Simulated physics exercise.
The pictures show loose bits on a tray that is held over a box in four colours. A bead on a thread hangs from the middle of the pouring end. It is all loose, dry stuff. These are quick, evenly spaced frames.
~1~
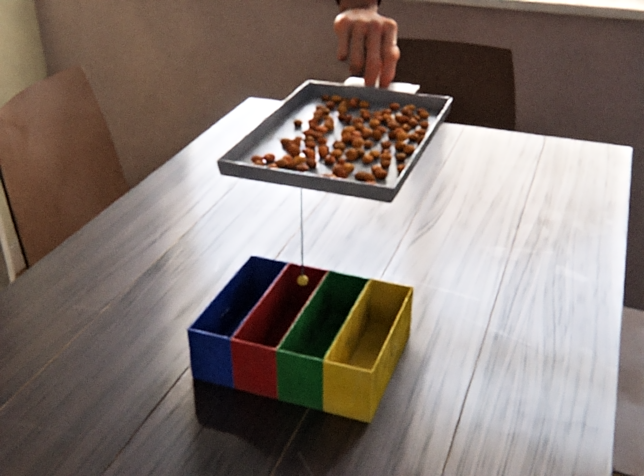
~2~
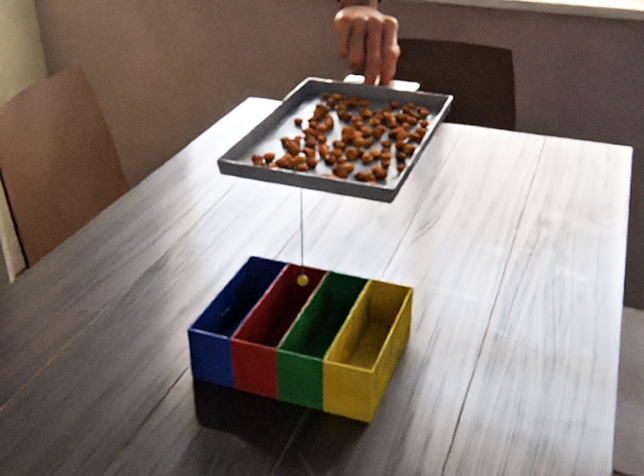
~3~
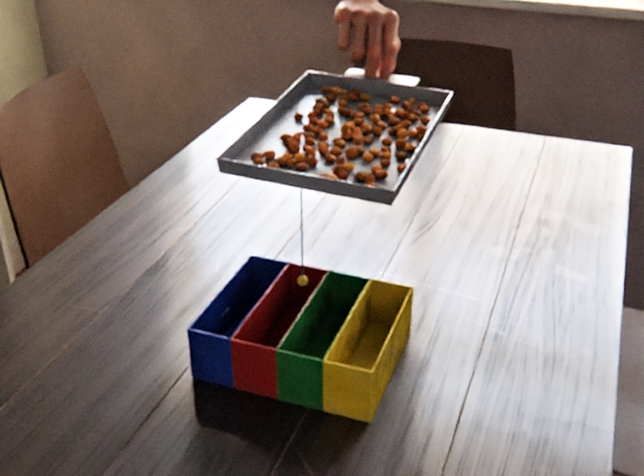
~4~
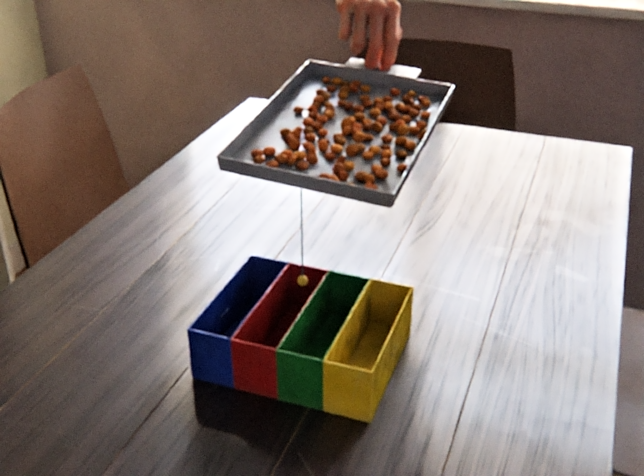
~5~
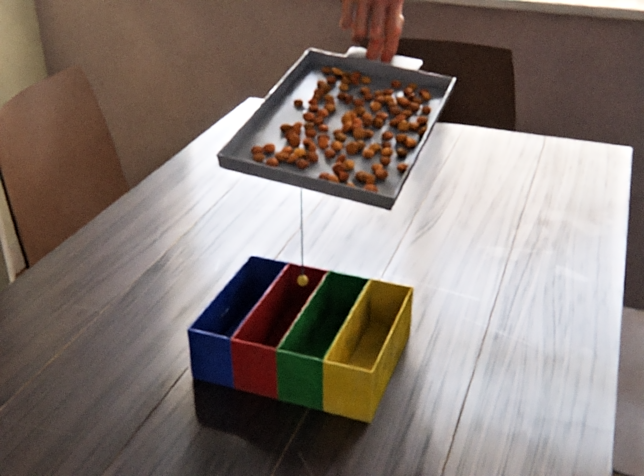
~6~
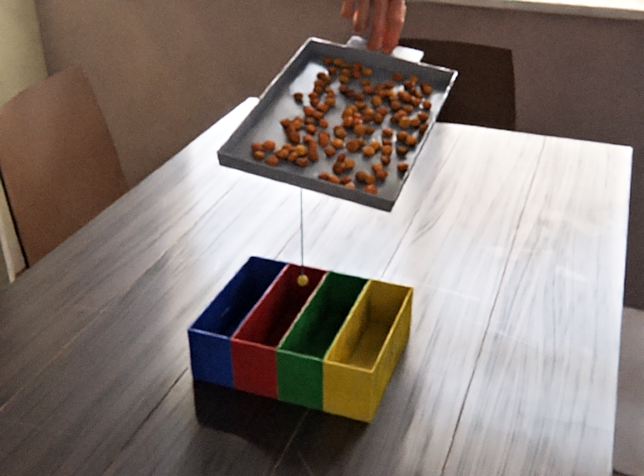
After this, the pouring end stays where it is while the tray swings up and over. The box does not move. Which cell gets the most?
It favours the yellow compartment.
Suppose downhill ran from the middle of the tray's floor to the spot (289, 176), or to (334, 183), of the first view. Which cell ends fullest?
At the first place the blue one, at the second the yellow one.
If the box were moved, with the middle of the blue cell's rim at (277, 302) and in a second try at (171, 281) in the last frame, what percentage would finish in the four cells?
Near 100 % and 0 %.
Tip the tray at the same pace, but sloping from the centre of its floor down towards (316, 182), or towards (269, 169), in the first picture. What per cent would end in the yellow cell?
In turn 30 and 0 in a hundred.
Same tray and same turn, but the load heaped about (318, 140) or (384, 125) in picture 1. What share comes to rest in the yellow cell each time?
The first gives 80 %, the second 80 %.
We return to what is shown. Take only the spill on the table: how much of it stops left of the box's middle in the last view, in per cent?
About 0 per cent.
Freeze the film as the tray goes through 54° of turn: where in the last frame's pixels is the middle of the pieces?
Near (373, 154).
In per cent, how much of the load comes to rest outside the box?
About 10 per cent.
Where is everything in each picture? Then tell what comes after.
In the first frame, corners of the pouring end (219, 159) and (392, 187), level; middle of the load (356, 135), bits of cat kibble; bead on its thread (303, 281); blue cell (211, 354); red cell (255, 364); green cell (300, 375); yellow cell (347, 387).
In the second frame, corners of the pouring end (219, 159) and (392, 187), level; middle of the load (356, 134).
In the third frame, corners of the pouring end (219, 157) and (392, 189), tipped barely, lowest at the right corner; middle of the load (356, 131).
In the fourth frame, corners of the pouring end (219, 155) and (392, 193), tipped a little, lowest at the right corner; middle of the load (357, 126).
In the fifth frame, corners of the pouring end (219, 153) and (392, 196), tipped a little, lowest at the right corner; middle of the load (357, 122).
In the sixth frame, corners of the pouring end (219, 151) and (392, 199), tipped a little, lowest at the right corner; middle of the load (357, 117); blue cell (211, 354); red cell (255, 364); green cell (300, 375); yellow cell (347, 387).
Just after the last frame, tray tipped steeply; almost all on the tray; just a few falling or outside the box.
A moment on, tray tipped right over; roughly half on the tray; roughly a quarter in the yellow cell; just a few in the green cell; roughly a quarter falling or outside the box.
Further on, tray tipped past a quarter turn; the larger part in the yellow cell; about a tenth in the green cell; about a tenth falling or outside the box.
When it is over, tray tipped past a quarter turn; the larger part in the yellow cell; about a tenth in the green cell; not one in the red cell; not one in the blue cell; about a tenth outside the box.
